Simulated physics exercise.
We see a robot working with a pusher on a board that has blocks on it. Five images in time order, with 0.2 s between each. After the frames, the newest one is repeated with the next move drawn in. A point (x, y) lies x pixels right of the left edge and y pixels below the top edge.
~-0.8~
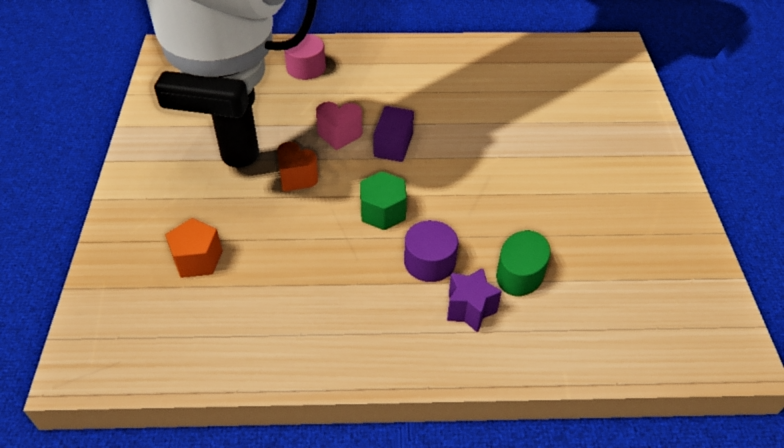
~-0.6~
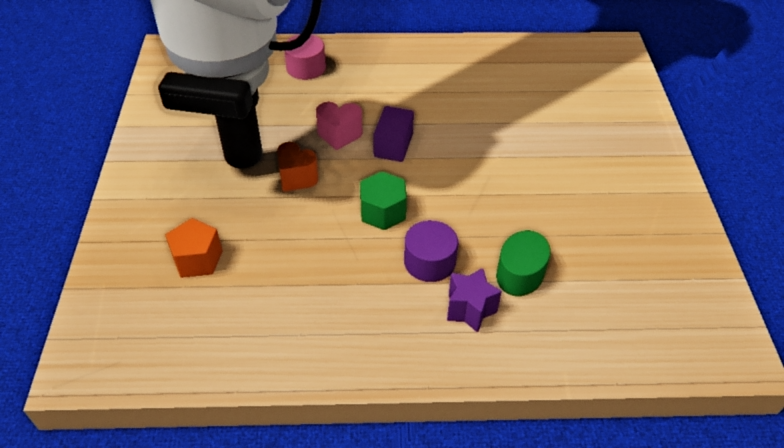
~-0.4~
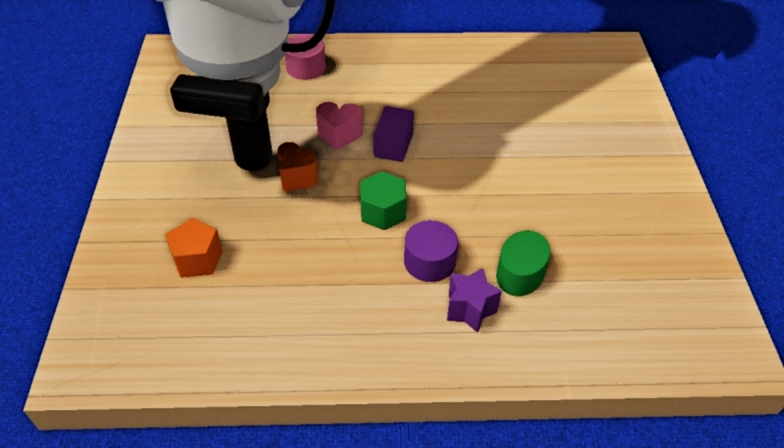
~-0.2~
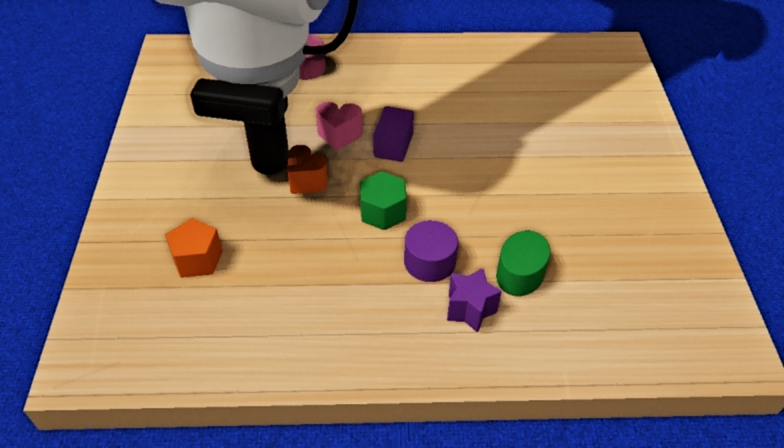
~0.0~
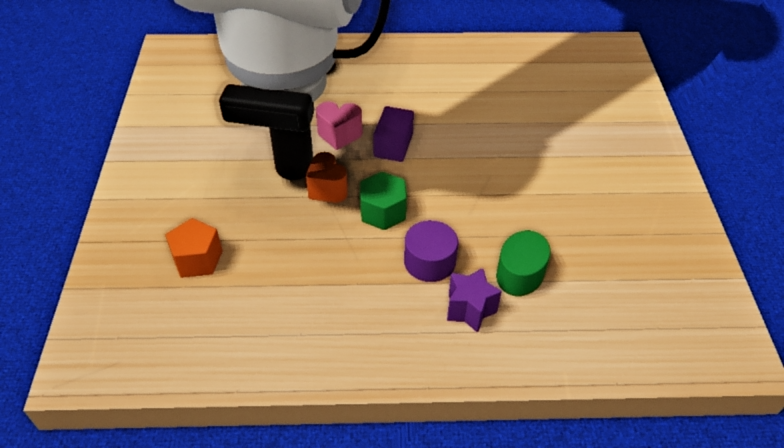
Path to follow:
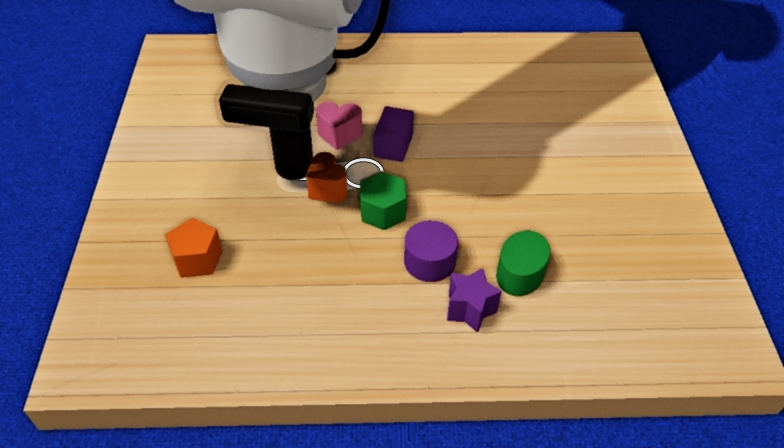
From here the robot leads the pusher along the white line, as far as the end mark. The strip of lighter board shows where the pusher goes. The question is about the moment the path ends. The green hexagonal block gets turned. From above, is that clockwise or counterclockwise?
Verdict: Counterclockwise.
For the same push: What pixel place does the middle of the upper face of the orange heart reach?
For the centre of its top, I'd go with (357, 177).
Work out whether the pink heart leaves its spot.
The result: It stays put.
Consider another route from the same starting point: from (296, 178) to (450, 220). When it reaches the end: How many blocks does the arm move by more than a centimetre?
Number moved: 3+.
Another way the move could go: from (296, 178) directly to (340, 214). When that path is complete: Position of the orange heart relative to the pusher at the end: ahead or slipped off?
Ahead to the end.
Path on the board, from (296, 178) through (330, 178) to (363, 173).
On the path given first. Halfway along, pusher at (330, 168); orange heart at (352, 175), turned 50° clockwise; green hexagonal block at (389, 192).
At the end, pusher at (363, 163); orange heart at (357, 177), turned 65° clockwise; pink heart in place; green hexagonal block at (390, 194), turned 20° anticlockwise; purple rectangle in place.
